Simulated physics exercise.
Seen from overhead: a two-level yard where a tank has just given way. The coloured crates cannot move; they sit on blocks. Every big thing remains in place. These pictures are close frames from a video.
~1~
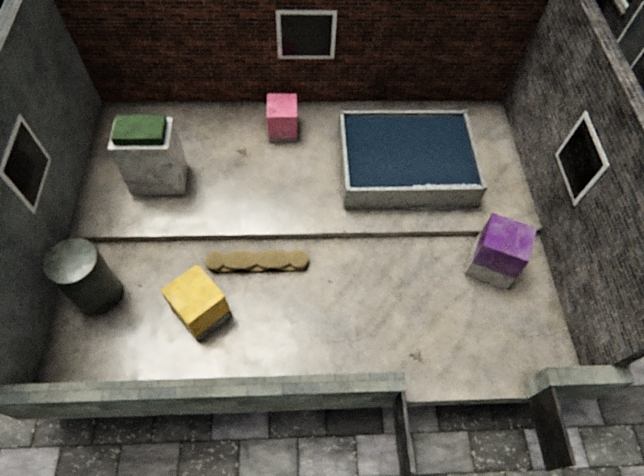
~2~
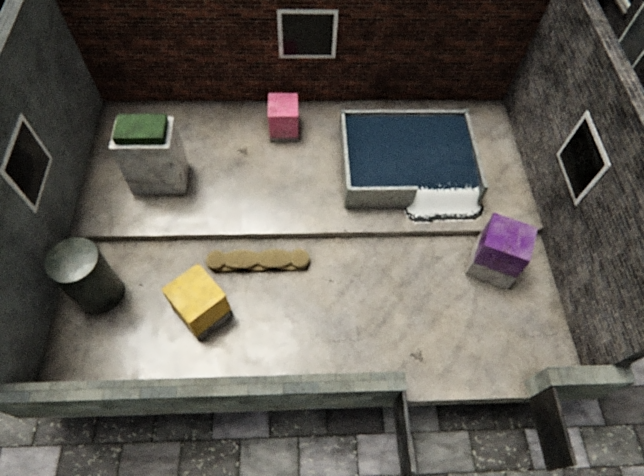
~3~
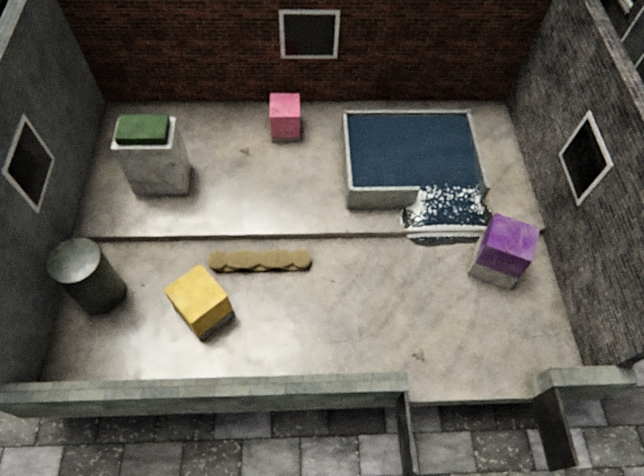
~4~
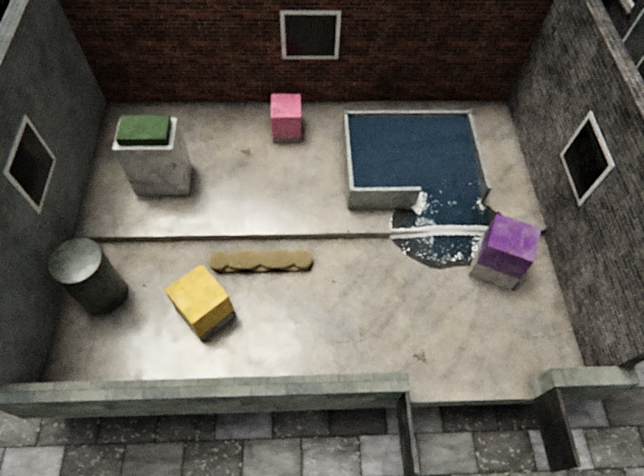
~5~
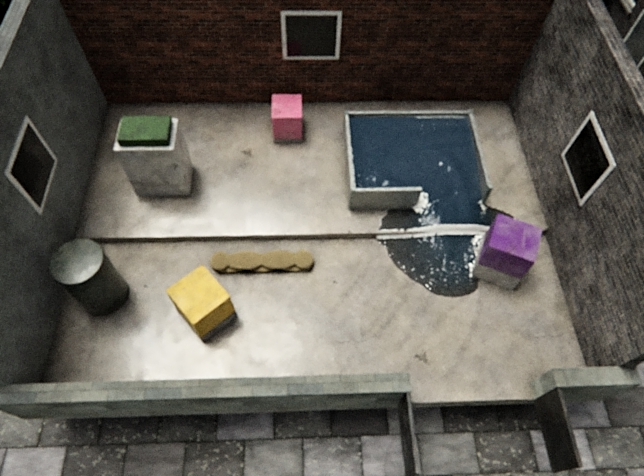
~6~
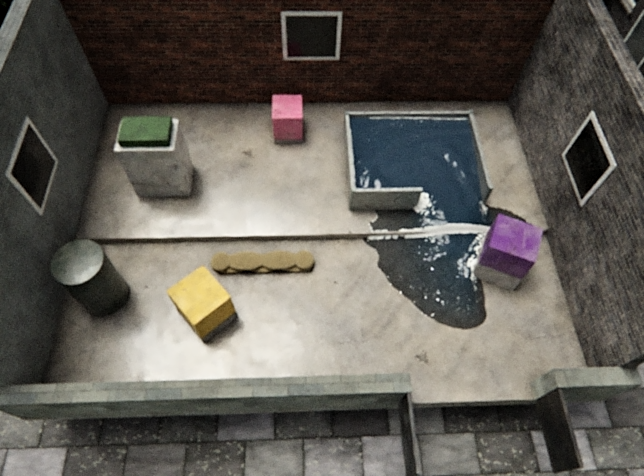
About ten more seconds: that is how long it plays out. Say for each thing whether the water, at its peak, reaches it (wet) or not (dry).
Purple crate: Dry; yellow crate: Dry; pink crate: Dry.
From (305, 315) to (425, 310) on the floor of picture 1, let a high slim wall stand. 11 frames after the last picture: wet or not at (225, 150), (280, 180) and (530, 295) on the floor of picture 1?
Outcome by spot, in order - unwatered, unwatered, watered.
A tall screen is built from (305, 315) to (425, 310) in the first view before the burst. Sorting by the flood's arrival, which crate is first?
Looks like the purple-painted one.
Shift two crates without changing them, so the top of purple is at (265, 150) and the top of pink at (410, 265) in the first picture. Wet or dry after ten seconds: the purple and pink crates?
Briefly, the purple one stays clear and the pink one gets flooded.
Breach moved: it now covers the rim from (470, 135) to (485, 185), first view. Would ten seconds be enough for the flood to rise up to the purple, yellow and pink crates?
The purple crate is not reached; the yellow crate is not reached; the pink crate is reached.
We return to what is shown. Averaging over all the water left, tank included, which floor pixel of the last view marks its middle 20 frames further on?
It is around (416, 239).
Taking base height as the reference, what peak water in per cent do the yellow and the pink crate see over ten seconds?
50 and 0 %, roughly.
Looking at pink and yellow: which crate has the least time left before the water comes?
I'd pick the crate marked yellow.
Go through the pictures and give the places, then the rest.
In the first frame, still water in the open tank at (409, 151).
In the second frame, water pours out at (445, 200) and has run to (410, 214).
In the third frame, water pours out at (446, 201) and has run to a hidden place.
In the fourth frame, water pours out at (448, 201) and has run to a hidden place.
In the fifth frame, water pours out at (448, 202) and has run to (454, 292).
In the sixth frame, water pours out at (449, 202) and has run to (452, 321).
A moment on, water covers 15 % of the floor; the purple crate water round its plinth, the yellow crate not reached, the pink crate not reached.
Next, water covers 25 % of the floor; the purple crate water round its plinth, the yellow crate not reached, the pink crate not reached.
Then, water covers 35 % of the floor; the purple crate water round its plinth, the yellow crate water round its plinth, the pink crate not reached.
Later, water covers 40 % of the floor; the purple crate water round its plinth, the yellow crate water round its plinth, the pink crate not reached.
In the end, water covers 50 % of the floor; the purple crate stayed above the water, the yellow crate stayed above the water, the pink crate stayed above the water.
